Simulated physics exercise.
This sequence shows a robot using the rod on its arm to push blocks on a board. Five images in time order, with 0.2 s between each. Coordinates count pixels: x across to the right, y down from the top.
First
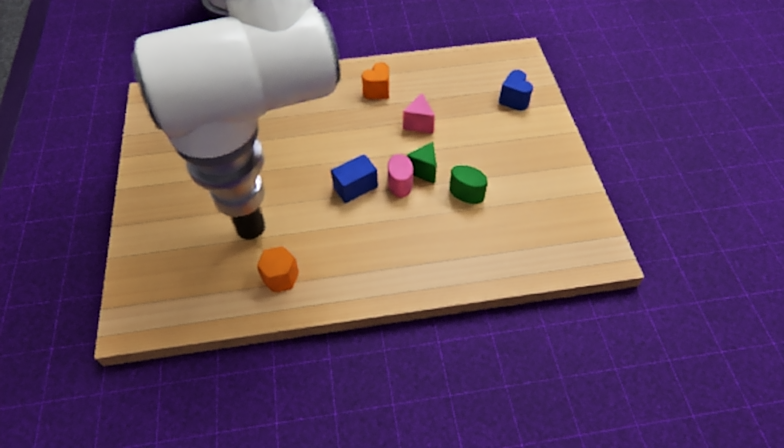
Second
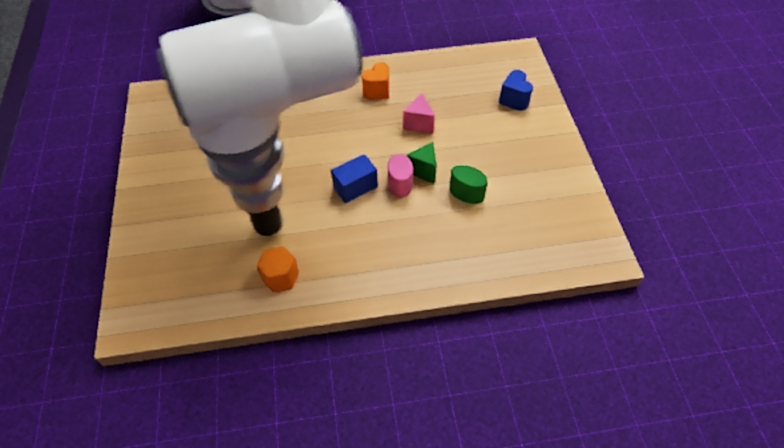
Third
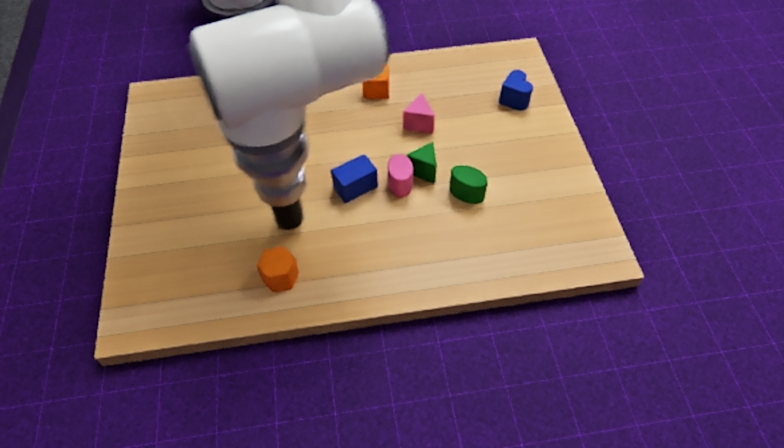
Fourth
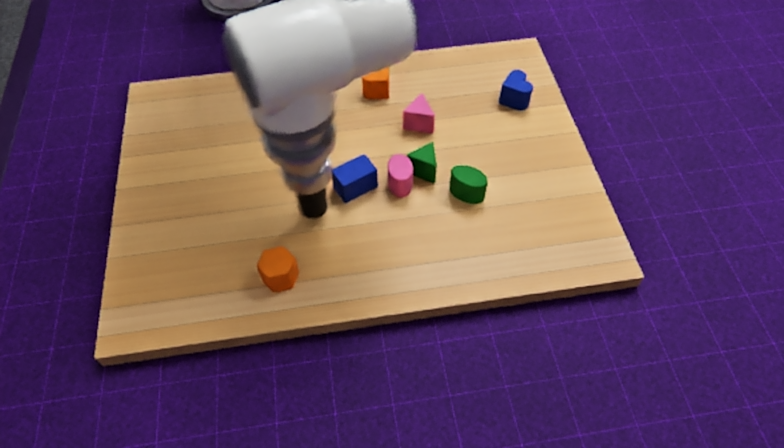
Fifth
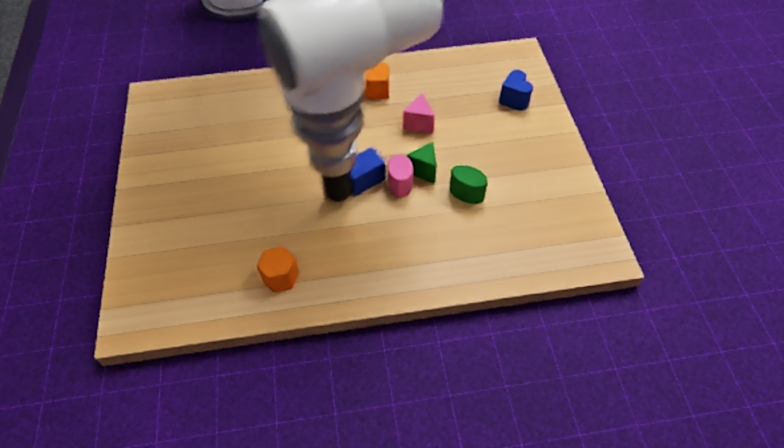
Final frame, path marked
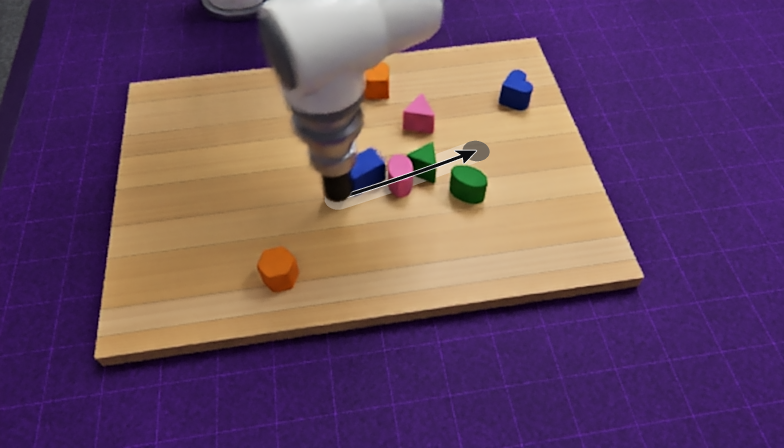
At first, a white robot arm holds its dark-tipped rod above an orange block on a wooden board scattered with colourful blocks. The arm moves steadily right and slightly away toward the blue block, then nudges it a little up and to the right, while the other blocks stay still.
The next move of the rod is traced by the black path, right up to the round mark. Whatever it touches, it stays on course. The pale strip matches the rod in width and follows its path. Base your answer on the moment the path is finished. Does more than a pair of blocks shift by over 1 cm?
In short: Yes.
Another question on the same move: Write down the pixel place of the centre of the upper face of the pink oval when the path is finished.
At (505, 131).
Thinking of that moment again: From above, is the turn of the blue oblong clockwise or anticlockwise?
It spins against the clock.
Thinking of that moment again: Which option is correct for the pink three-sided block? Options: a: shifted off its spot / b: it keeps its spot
I choose b.
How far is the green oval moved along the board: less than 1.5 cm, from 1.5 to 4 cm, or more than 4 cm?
The shift is below 1.5 cm.
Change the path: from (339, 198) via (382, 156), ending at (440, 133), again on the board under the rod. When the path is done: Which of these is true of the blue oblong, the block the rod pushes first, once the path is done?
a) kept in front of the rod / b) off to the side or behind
The answer is a.
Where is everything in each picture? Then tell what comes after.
Rod tip (251, 228); block tops, blue oblong (354, 169); pink oval (400, 166); pink three-sided block (420, 106); green three-sided block (425, 153); green oval (470, 175), in the first picture.
Rod (268, 224); blocks unchanged, in the second picture.
Rod (290, 218); blocks unchanged, in the third picture.
Rod (314, 207); blocks unchanged, in the fourth picture.
Rod (338, 191); blue oblong (363, 162); pink oval (400, 166); pink three-sided block (420, 106); green three-sided block (425, 153); green oval (470, 175), in the fifth picture.
Path on the board, straight from (339, 198) to (476, 151).
On the path given first. One third of the way, rod (387, 175); blue oblong (393, 140), turned 45° anticlockwise; pink oval (414, 162); green three-sided block (433, 150), turned 25° clockwise.
Two thirds of the way, rod (433, 159); blue oblong (400, 133), turned 80° anticlockwise; pink oval (460, 145); green three-sided block (478, 135), turned 40° clockwise.
At the end, rod (477, 143); blue oblong (400, 133), turned 80° anticlockwise; pink oval (505, 131); pink three-sided block in place; green three-sided block (524, 123), turned 45° clockwise; green oval in place.
